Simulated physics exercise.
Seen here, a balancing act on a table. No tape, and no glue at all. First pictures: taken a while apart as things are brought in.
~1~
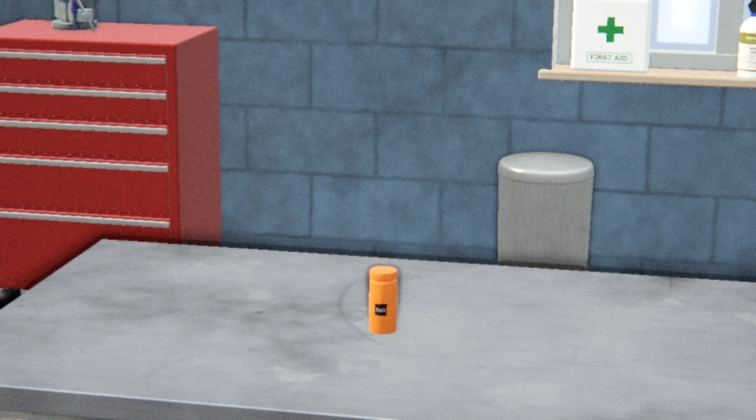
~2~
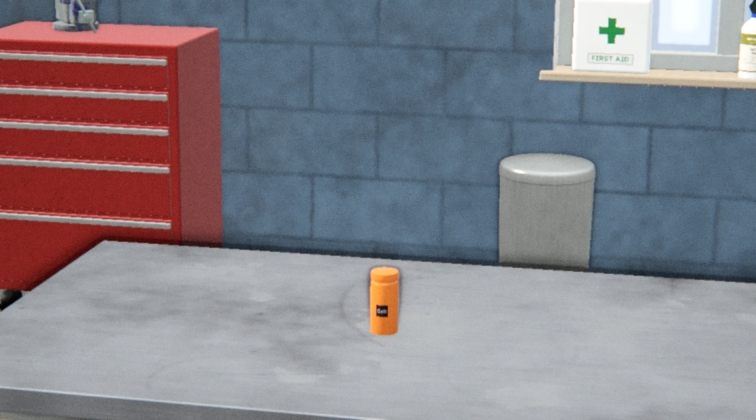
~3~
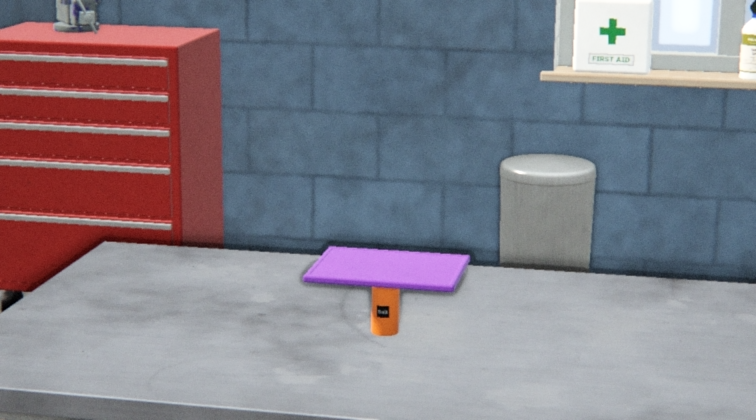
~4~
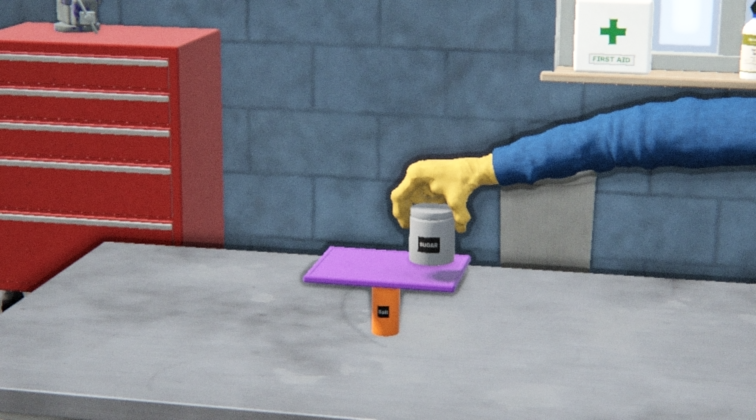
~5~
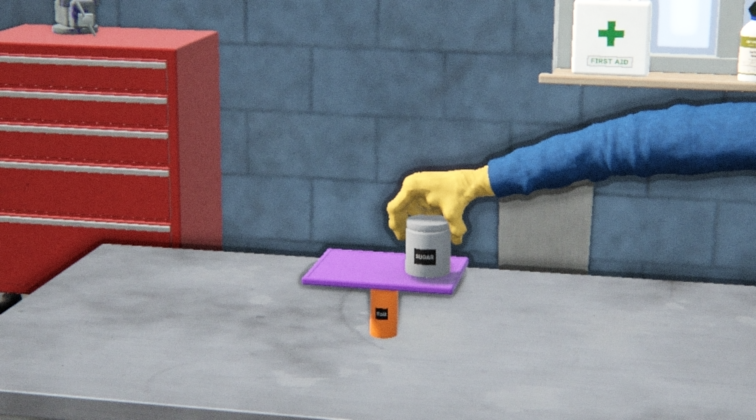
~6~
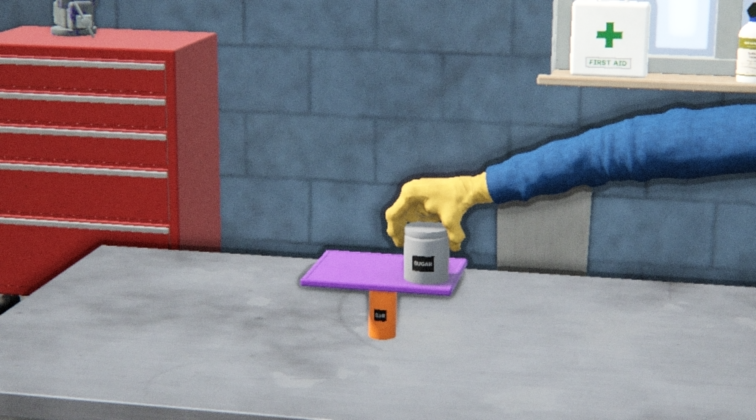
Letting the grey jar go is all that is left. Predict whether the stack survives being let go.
Prediction: It falls over.
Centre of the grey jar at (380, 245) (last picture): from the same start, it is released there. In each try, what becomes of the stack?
Stands.
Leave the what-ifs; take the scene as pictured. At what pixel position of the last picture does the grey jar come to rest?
At about (478, 337).
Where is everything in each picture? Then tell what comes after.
In the first picture, the last thing is not in view yet; orange shaker (383, 300).
In the second picture, the last thing is not in view yet; orange shaker (385, 302).
In the third picture, the last thing is not in view yet; orange shaker (385, 302).
The fourth picture shows coming down; grey jar (432, 234); orange shaker (386, 302).
The fifth picture shows coming down; grey jar (428, 246); orange shaker (384, 304).
The sixth picture shows set down, still held; grey jar (427, 253); orange shaker (383, 306).
Then, 0.30 s on from there, grey jar now fallen; purple lid turned 52° from how it was put.
Then, 0.40 s on from there, purple lid turned 62° from how it was put.
Then, 0.50 s on from there, purple lid turned 63° from how it was put.
In the end, fallen, grey jar; toppled in the stack, purple lid; orange shaker unmoved. At the end, from the last picture's camera, grey jar near (478, 337). The stack comes apart.
